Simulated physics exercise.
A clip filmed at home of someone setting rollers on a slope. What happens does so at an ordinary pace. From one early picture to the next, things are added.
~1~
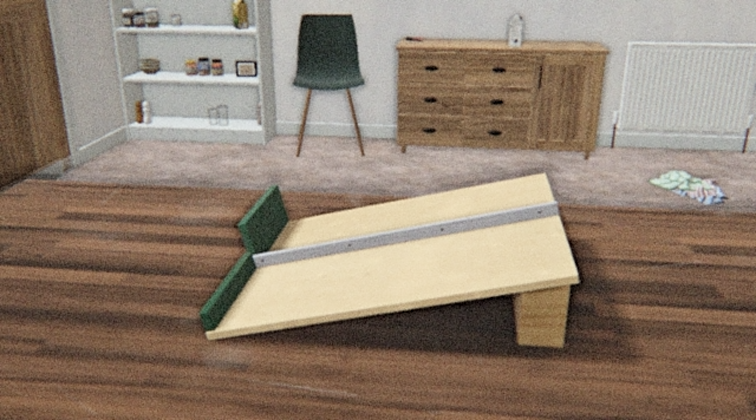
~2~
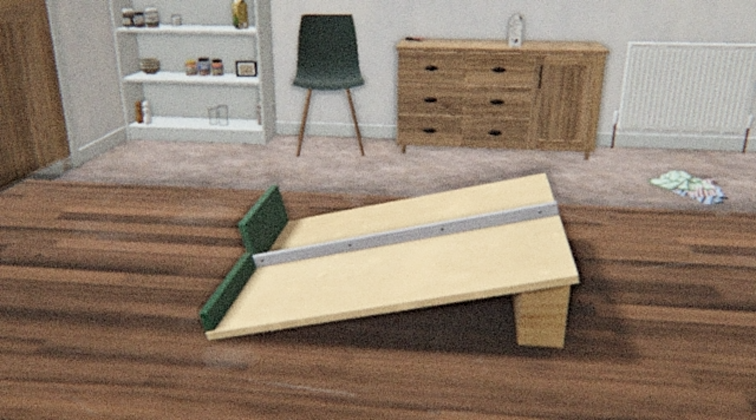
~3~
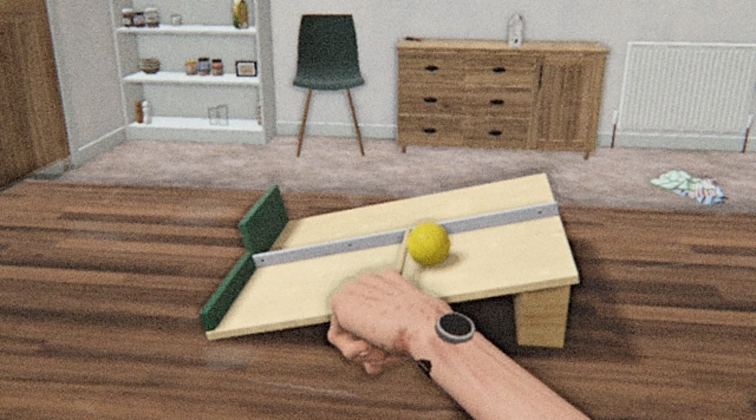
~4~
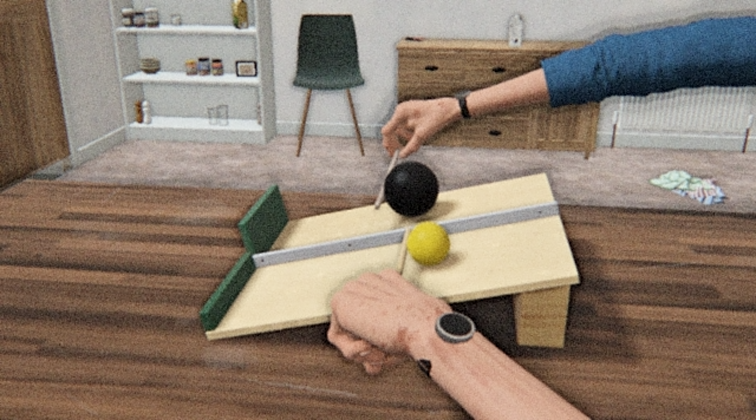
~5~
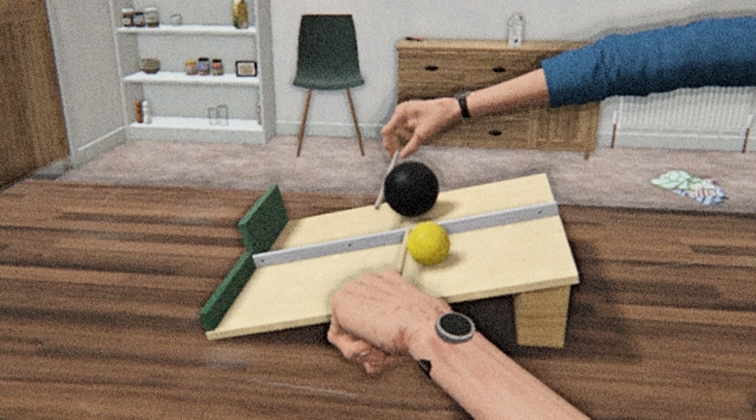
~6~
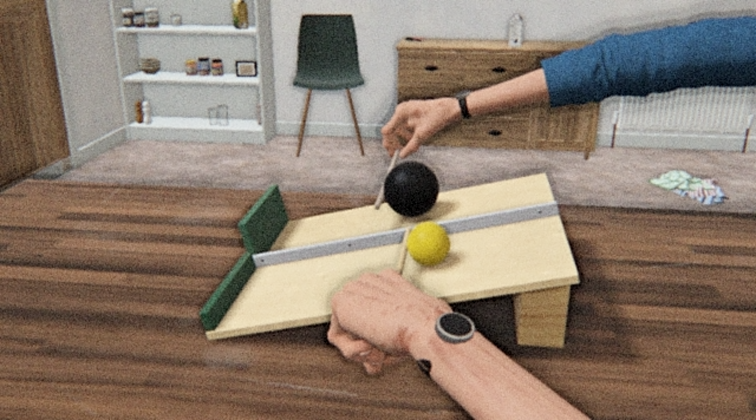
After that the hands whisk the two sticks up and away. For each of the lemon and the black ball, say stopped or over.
Lemon: Stopped; black ball: Stopped.
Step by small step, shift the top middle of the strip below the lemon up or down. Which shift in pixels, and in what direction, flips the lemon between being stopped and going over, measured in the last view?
That's a shift of close to 8 pixels downward.
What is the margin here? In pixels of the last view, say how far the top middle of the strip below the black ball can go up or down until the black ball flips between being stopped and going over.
It takes a shift of 28 pixels in the downward direction.
Then, 0.38 s on from there, lemon rolling on the board near (361, 257); black ball rolling on the board near (355, 200).
In the end, the lemon stops on the board, near (251, 276); the black ball stops on the board, near (293, 212).
